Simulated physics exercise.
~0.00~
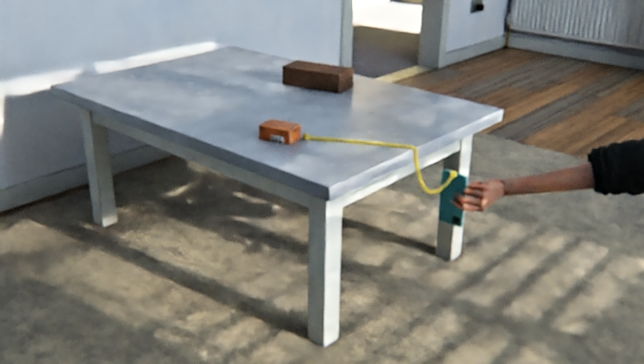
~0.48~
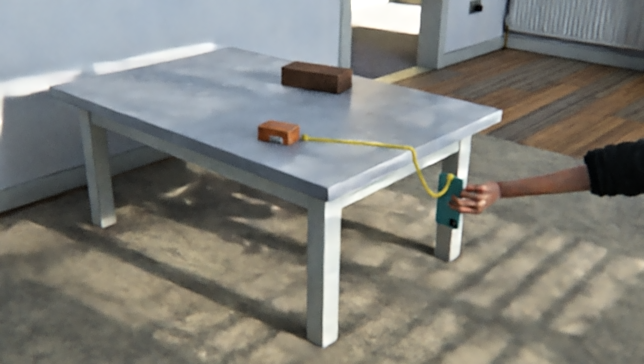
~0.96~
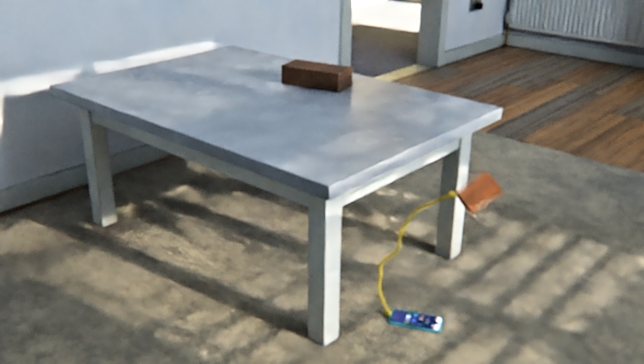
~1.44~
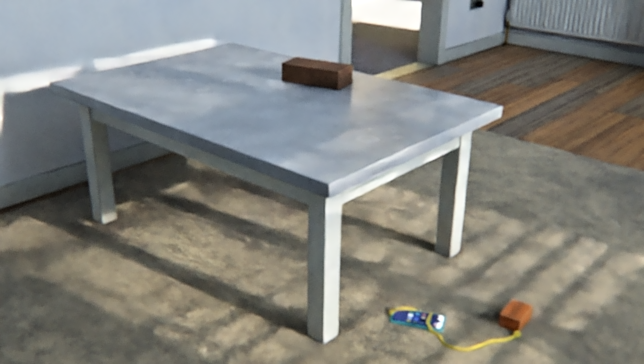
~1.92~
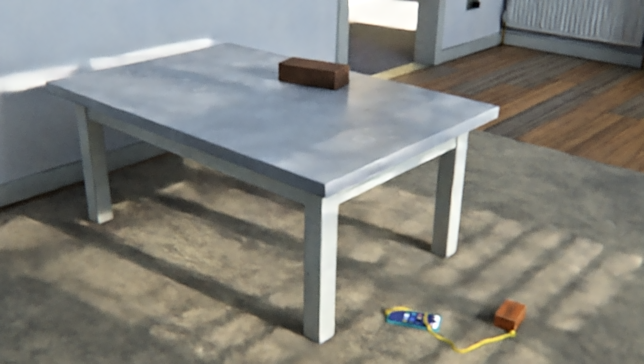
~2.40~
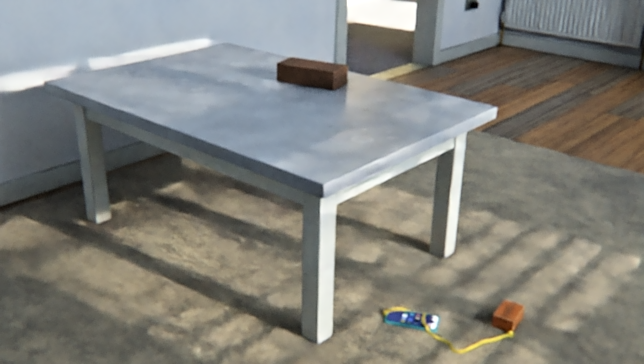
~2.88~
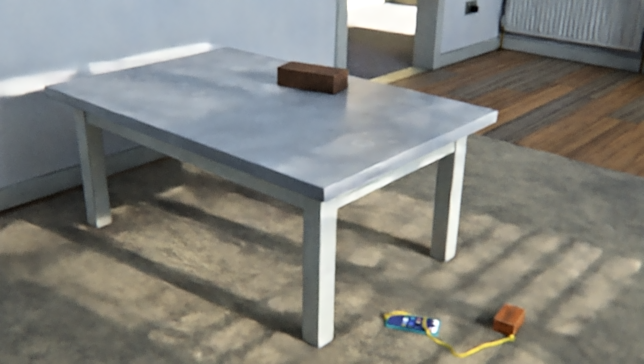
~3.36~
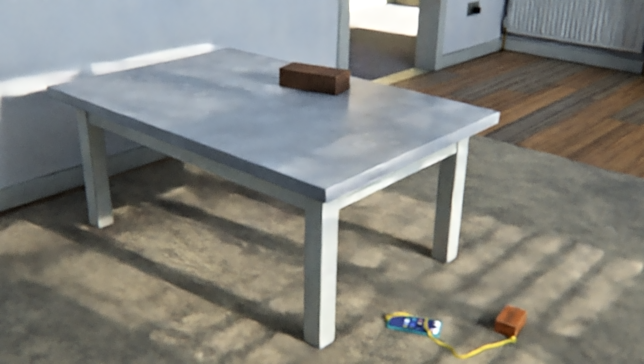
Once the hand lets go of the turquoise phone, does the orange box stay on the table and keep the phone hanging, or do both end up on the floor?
Both end up on the floor. The turquoise phone drops all the way down, and the orange box is dragged off the table after it.
